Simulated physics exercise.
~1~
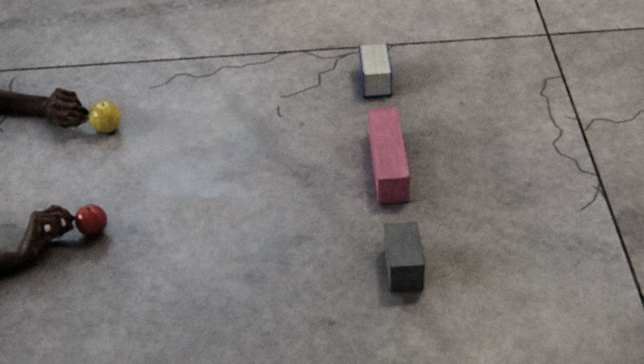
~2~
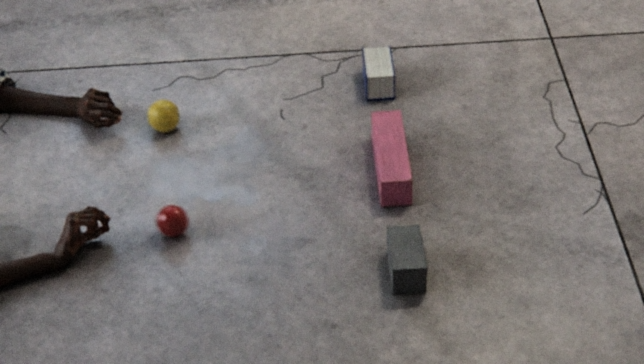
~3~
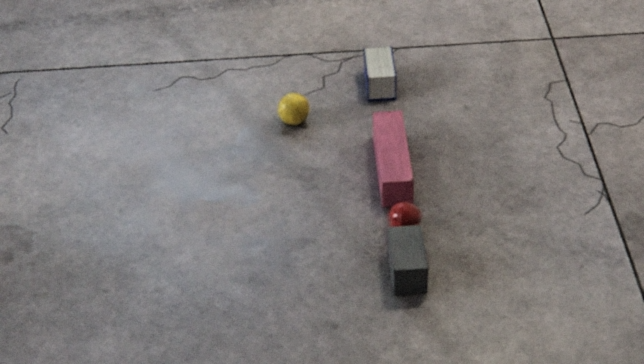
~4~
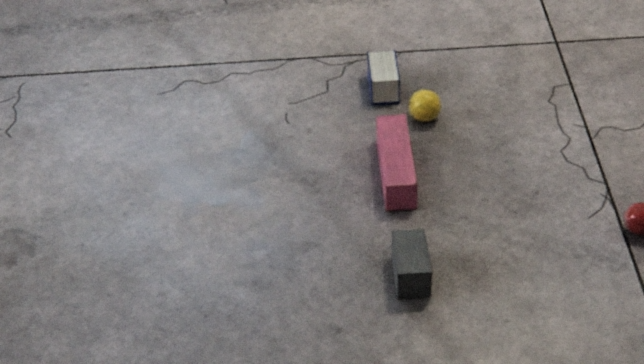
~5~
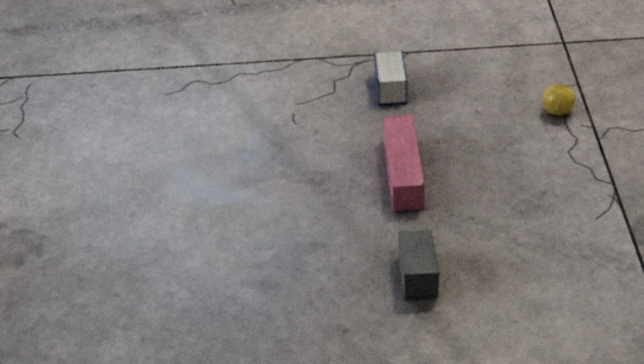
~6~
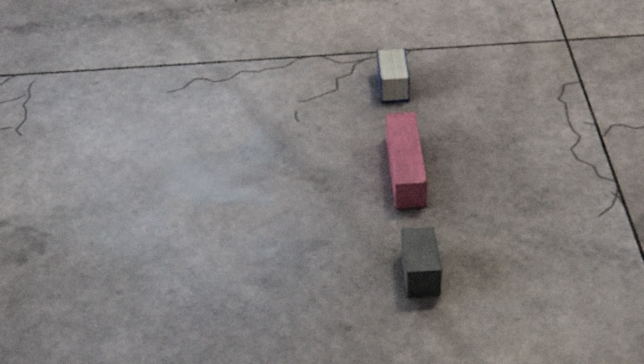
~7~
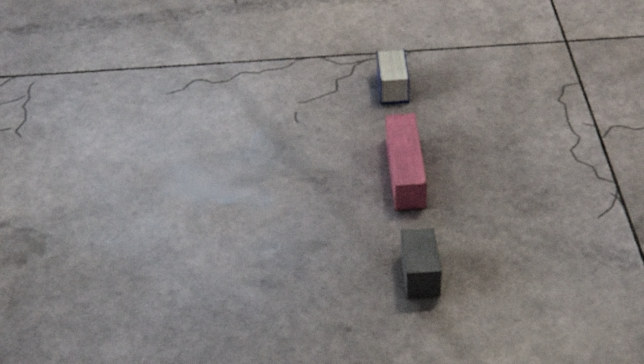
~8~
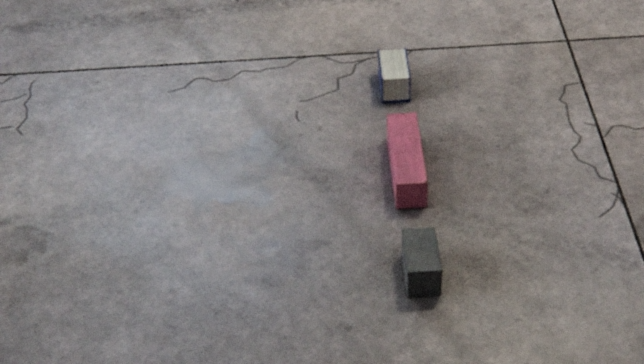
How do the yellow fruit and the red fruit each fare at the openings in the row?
Both get through. The yellow one passes between the pale object and the pink block, and the red one passes between the pink and grey blocks.
At the start, two hands on the left hold a round yellow fruit and a round red fruit on a cracked grey floor, facing a row of a pale blue-edged object, a pink block and a grey block. The hands let go and draw back as both fruits roll right. The red one moves ahead and enters the opening between the pink and grey blocks, then comes out beyond them and leaves on the right. The yellow one passes between the pale object and the pink block, rolls on and also goes out of view. Only the unmoved row remains.
